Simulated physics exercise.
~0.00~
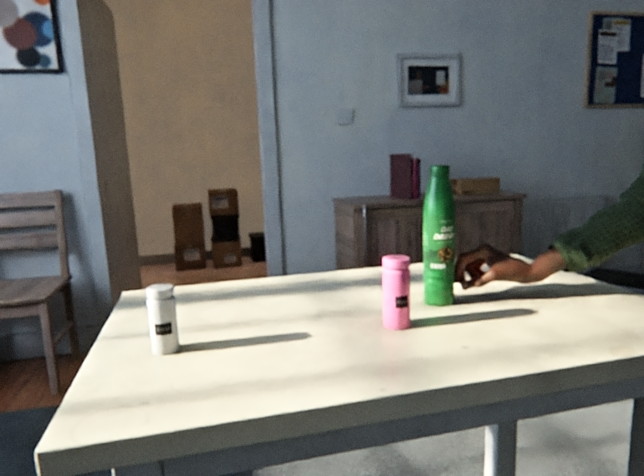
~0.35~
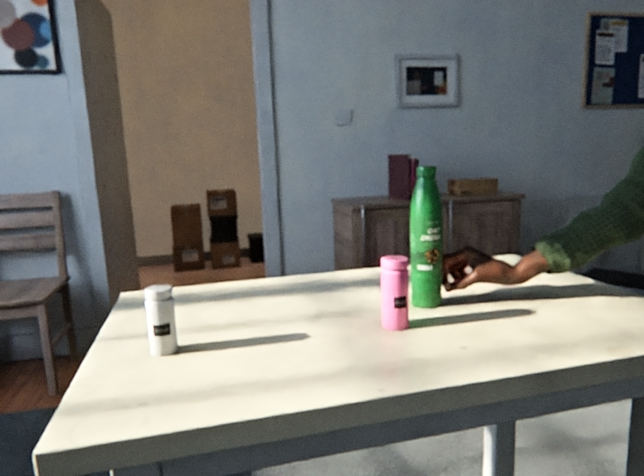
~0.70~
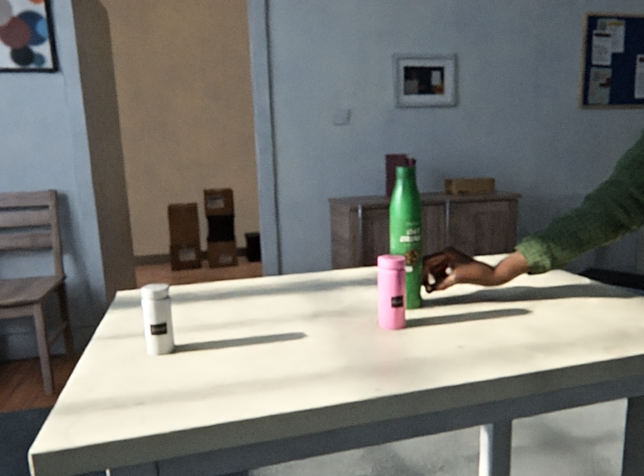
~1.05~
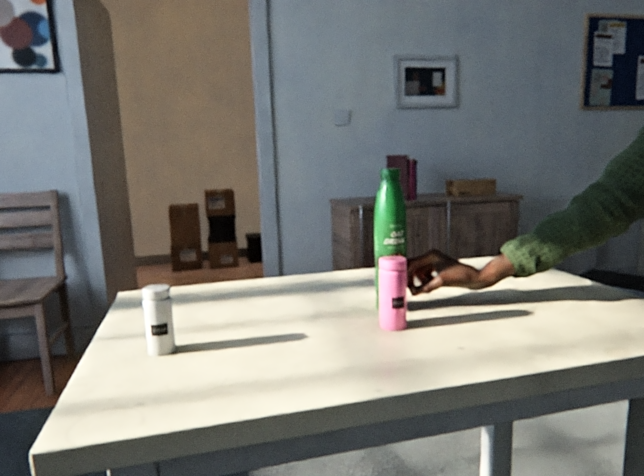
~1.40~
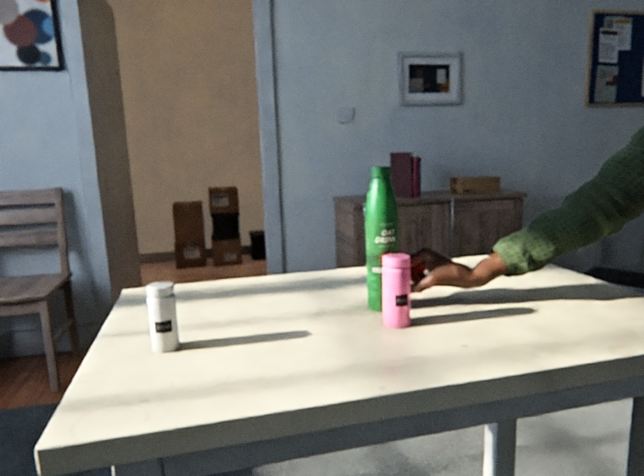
Green bottle sliding left behind a pink shaker as a hand pushes it across a table, staying upright, white shaker standing apart.
